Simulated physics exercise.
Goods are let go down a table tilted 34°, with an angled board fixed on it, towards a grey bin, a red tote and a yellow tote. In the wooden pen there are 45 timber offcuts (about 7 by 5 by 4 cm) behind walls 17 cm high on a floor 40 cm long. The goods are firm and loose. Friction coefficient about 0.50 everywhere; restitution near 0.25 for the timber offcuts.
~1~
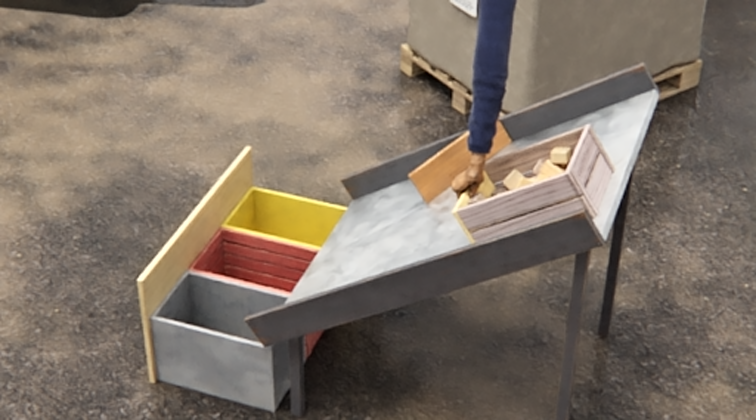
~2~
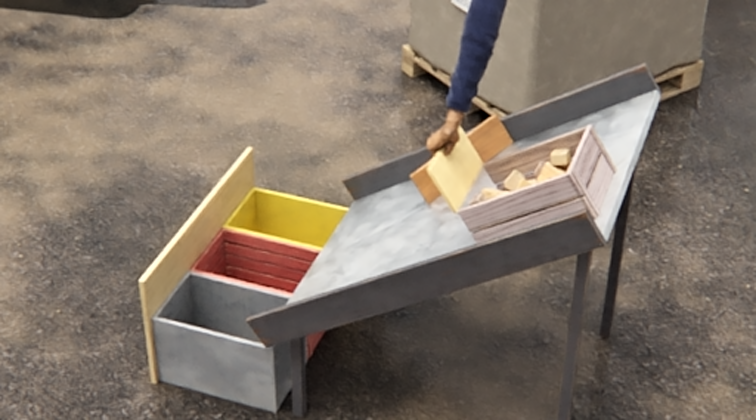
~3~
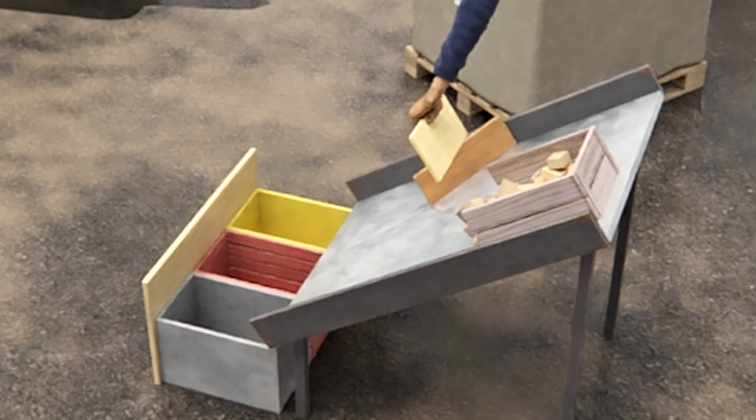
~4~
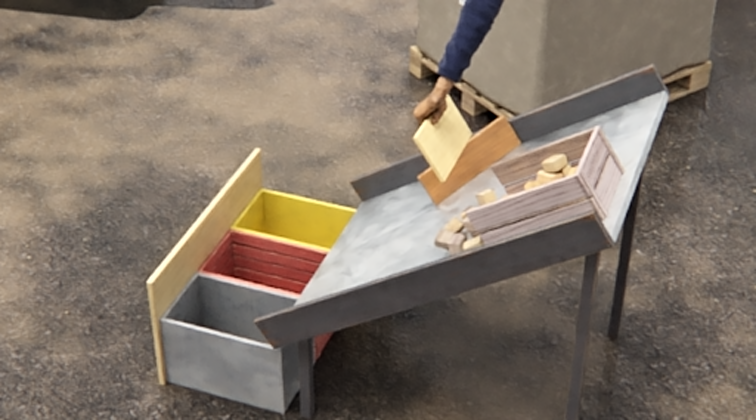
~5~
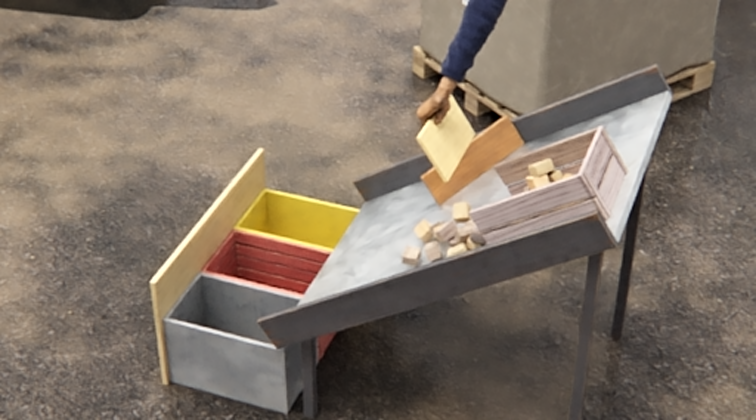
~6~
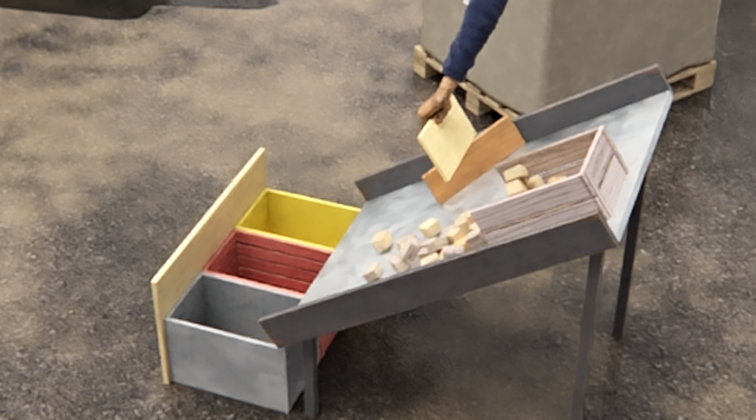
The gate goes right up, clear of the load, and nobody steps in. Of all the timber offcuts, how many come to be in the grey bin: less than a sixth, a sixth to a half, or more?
More than half of the timber offcuts end in the grey bin.
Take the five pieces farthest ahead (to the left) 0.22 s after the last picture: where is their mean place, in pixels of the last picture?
At about (314, 279).
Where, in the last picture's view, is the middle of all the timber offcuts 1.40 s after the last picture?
Around (222, 344).
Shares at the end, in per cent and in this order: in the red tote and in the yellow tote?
Roughly 35 and 0 per cent.
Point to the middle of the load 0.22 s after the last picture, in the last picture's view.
Near (437, 244).
Then, 0.22 s after the last picture, 8 still in the wooden pen, 1 in the red tote, 35 on the slope and 1 in the air.
Then, 0.50 s after the last picture, 6 in the grey bin, 3 in the red tote, 30 on the slope and 6 in the air.
Then, 0.90 s after the last picture, 23 in the grey bin, 12 in the red tote, 7 on the slope and 3 in the air.
Outcome (1.40 s after the last picture), 29 in the grey bin and 16 in the red tote. Asked share, 29 of 45, 64 per cent.
